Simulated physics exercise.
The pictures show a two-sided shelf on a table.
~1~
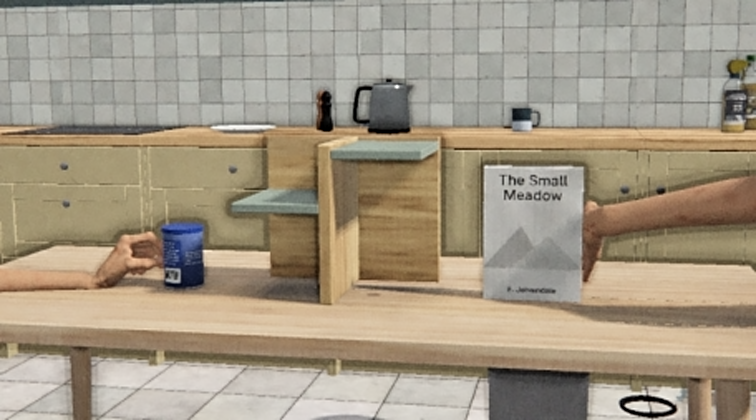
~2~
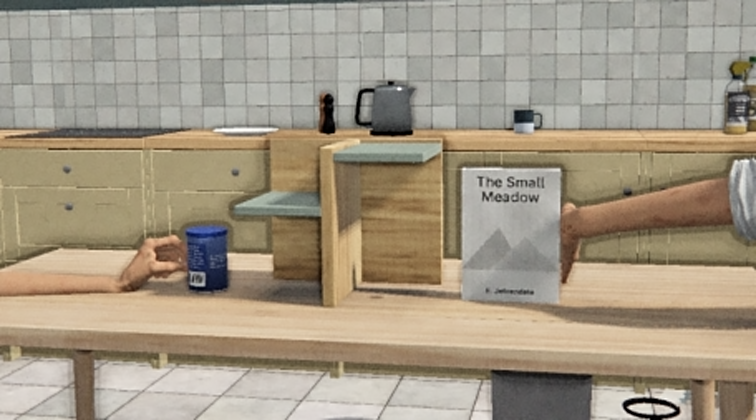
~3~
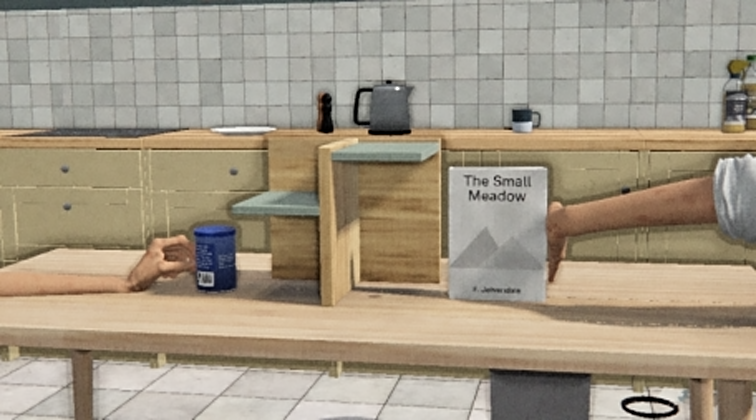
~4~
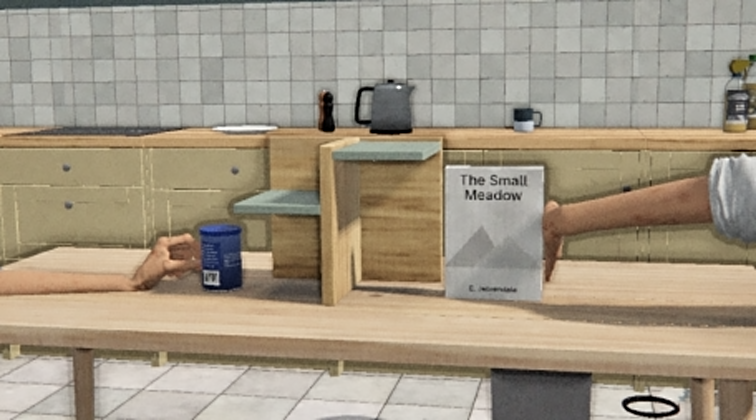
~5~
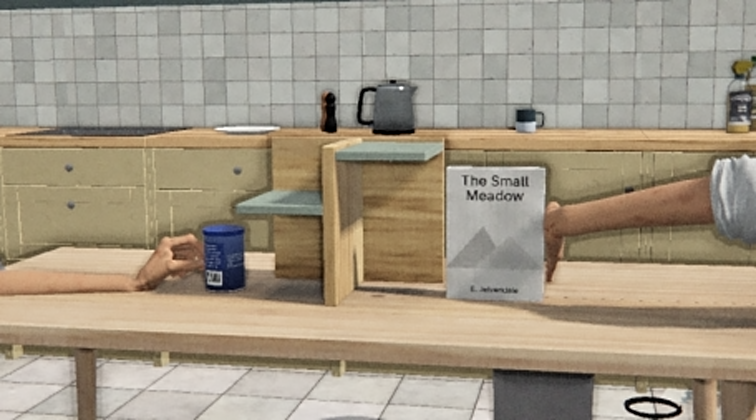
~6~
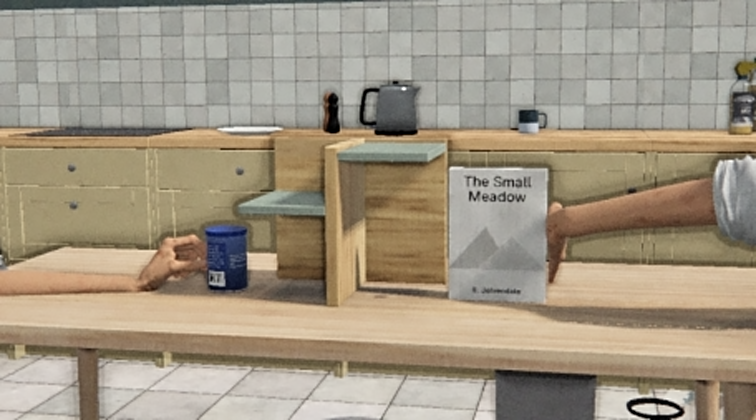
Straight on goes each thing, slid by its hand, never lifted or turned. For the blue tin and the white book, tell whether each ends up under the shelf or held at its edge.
The blue tin ends up under; the white book ends up under.
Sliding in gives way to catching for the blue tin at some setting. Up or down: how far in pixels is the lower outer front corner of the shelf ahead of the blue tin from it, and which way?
Some 24 pixels, down.
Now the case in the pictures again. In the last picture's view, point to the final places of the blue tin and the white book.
The first ends near (281, 261), the second near (406, 233).
Then, 0.34 s past the last view, blue tin sliding up to the opening near (245, 260); white book sliding up to the opening near (475, 234).
Then, 0.56 s past the last view, blue tin part of the way in near (268, 261); white book part of the way in near (448, 234).
Then, 0.76 s past the last view, blue tin all the way in near (281, 261); white book part of the way in near (424, 233).
Finally, the blue tin goes under, near (281, 261); the white book goes under, near (406, 232).
